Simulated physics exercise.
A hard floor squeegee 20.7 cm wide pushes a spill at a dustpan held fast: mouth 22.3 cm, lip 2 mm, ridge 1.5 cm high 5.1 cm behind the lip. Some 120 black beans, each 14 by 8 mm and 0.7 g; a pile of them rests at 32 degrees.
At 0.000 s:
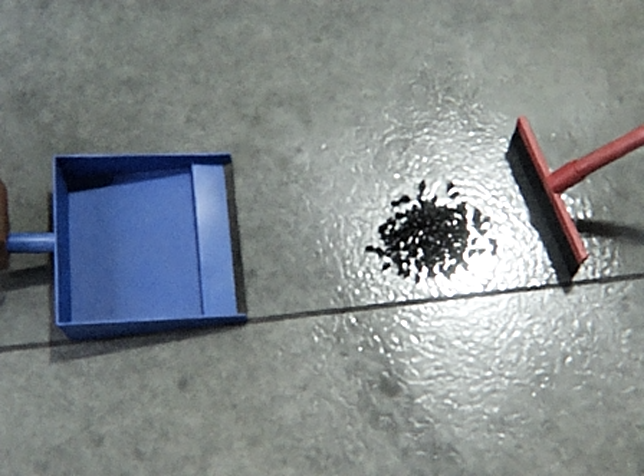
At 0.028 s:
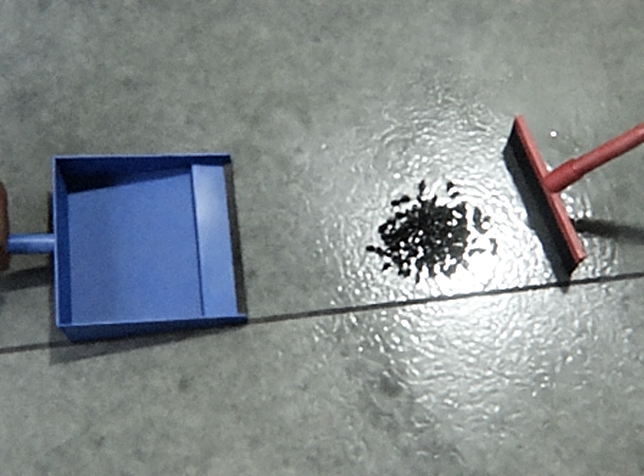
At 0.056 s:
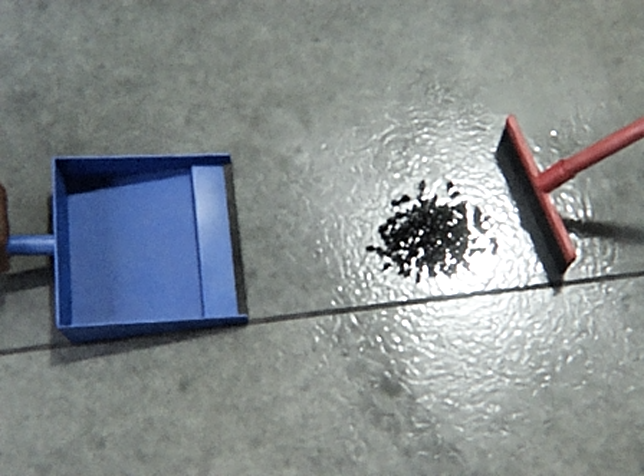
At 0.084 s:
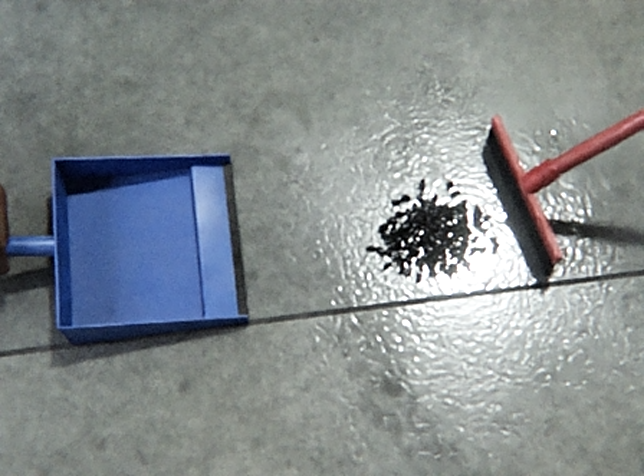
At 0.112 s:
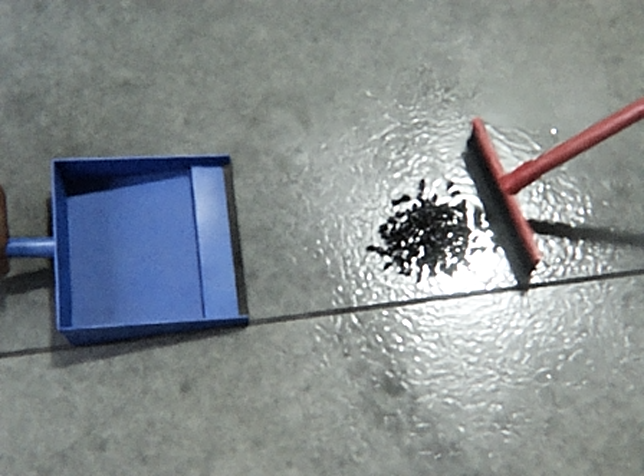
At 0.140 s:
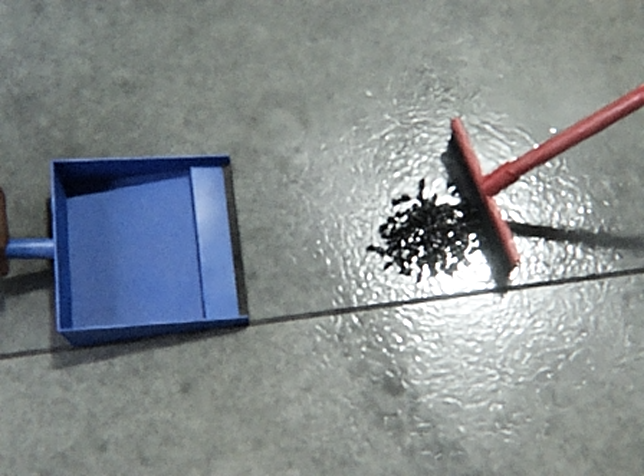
In this clip, a red squeegee on a long handle slides left across a grey floor and reaches the right edge of a pile of small black beans, shifting a few, while a blue dustpan stays still at left.
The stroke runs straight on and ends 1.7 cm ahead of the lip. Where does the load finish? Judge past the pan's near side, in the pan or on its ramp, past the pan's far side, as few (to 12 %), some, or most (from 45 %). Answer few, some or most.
Past the pan's near side: Some; in the pan or on its ramp: Some; past the pan's far side: Few.
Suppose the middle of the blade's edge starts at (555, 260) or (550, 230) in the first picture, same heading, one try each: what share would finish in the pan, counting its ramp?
About 25 and 25 per cent.
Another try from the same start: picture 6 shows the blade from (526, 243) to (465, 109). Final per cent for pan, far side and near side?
Pan 5, far 5, near 5.
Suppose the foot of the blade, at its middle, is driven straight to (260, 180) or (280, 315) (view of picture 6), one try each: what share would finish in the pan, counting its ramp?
Some 15 and 20 per cent.
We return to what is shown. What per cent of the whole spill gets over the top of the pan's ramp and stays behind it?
Roughly 5 per cent.
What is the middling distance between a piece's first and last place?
About 26 cm.
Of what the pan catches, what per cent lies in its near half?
Roughly 70 per cent.
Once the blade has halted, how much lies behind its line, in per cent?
Some 5 per cent.
After 0.30 s, middle of the blade 16 cm from the lip; 0 % over the lip, far side 0 %, near side 10 %.
After 0.40 s, middle of the blade 7 cm from the lip; 0 % over the lip, far side 0 %, near side 15 %.
After 0.64 s, middle of the blade 4 cm from the lip; 30 % over the lip, far side 0 %, near side 25 %.
In the end, at 2.3 s, near side 25 %, pan 25 %, far side 0 %, in front of the lip or behind the blade 50 %.
